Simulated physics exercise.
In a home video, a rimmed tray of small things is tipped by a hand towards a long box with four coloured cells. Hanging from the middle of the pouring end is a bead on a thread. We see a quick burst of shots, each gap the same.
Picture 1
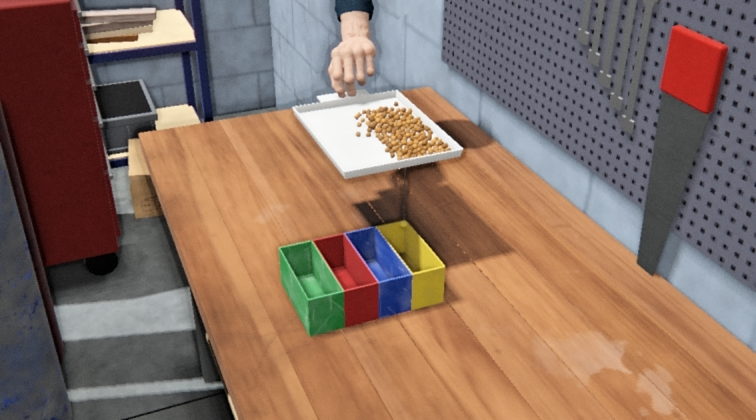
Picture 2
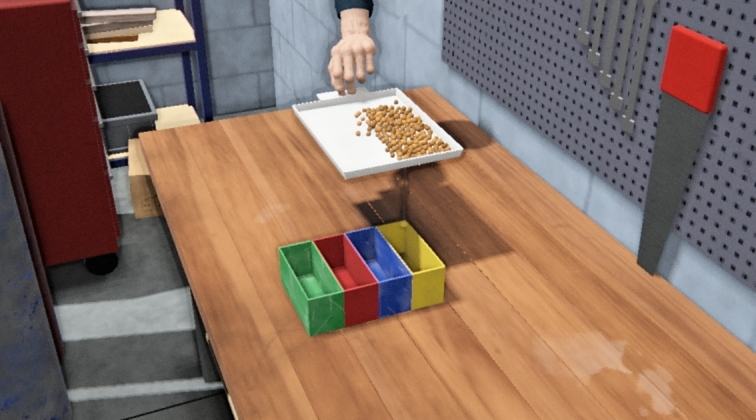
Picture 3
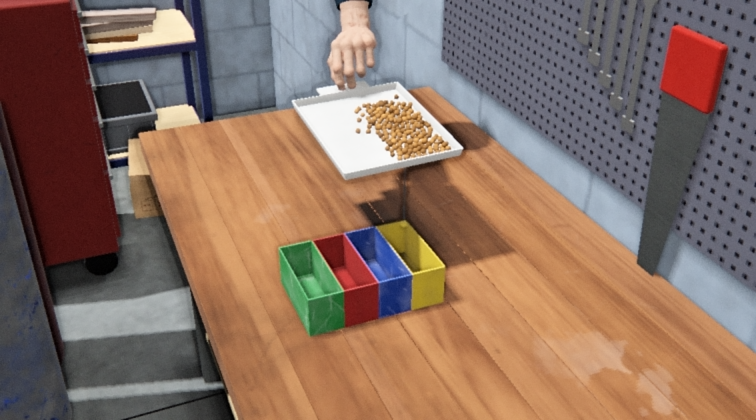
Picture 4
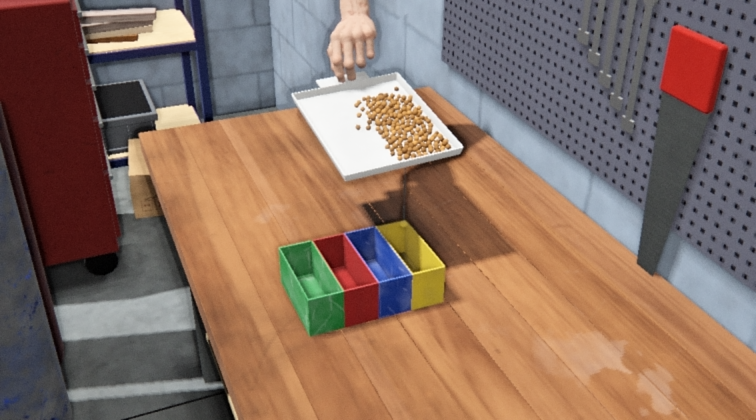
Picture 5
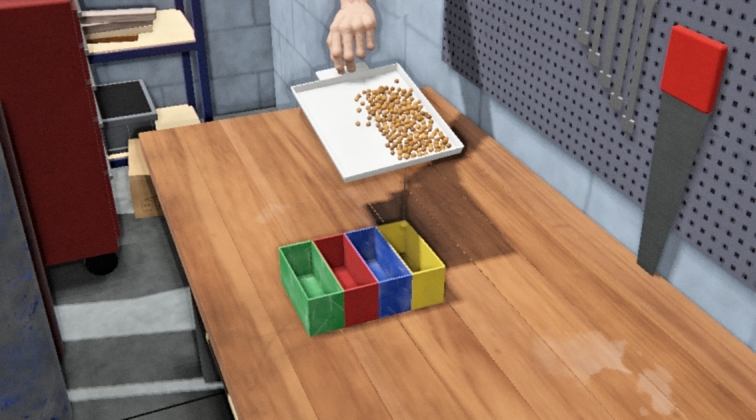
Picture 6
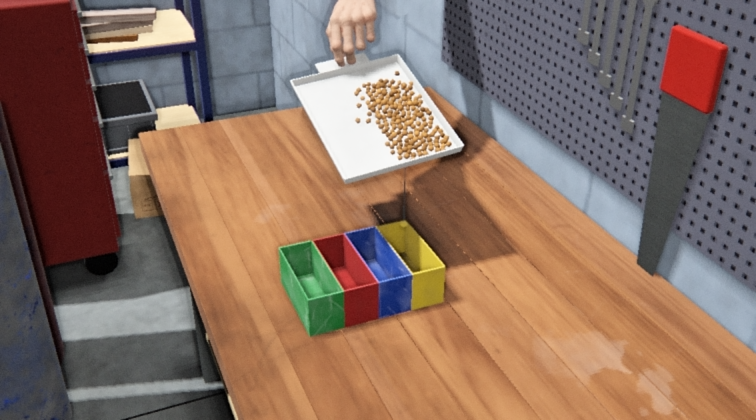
The video shows a hand holding a white rimmed tray of small round tan pieces above a wooden workbench, near a box with green, red, blue and yellow cells; the hand gradually raises the tray's back, tilting it modestly.
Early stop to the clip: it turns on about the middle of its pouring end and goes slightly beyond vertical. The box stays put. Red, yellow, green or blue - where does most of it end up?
Most of it ends up in blue.
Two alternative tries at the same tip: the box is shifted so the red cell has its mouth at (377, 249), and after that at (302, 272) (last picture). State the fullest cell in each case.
The first time it is red; the second time it is yellow.
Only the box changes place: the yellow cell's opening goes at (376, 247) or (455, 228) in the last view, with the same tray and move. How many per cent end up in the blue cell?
It comes to near 20 per cent the first time and near 10 per cent the second time.
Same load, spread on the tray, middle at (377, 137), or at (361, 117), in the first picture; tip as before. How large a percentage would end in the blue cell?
Near 50 % and 40 %.
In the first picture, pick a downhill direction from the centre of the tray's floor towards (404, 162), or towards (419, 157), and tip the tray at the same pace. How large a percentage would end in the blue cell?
10 % and 0 %, roughly.
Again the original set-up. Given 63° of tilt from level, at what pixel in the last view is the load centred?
Close to (390, 143).
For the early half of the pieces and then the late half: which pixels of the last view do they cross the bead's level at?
Earlier half at (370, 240), later half at (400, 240).
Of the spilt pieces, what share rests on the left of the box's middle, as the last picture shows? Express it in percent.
Estimate: About 0 per cent.
Soon after the last picture, tray tipped steeply; nearly all on the tray; a stray few in the yellow cell; a stray few in the red cell; a stray few falling or outside the box.
A little later, tray tipped past a quarter turn; nearly all on the tray; a stray few in the red cell; a stray few in the blue cell; a stray few in the yellow cell; a stray few falling or outside the box.
Later still, tray tipped past a quarter turn; about half in the blue cell; about a quarter in the yellow cell; about a quarter in the red cell; a small part falling or outside the box.
At rest, tray tipped past a quarter turn; about half in the blue cell; about a quarter in the yellow cell; about a quarter in the red cell; none in the green cell; a small part outside the box.
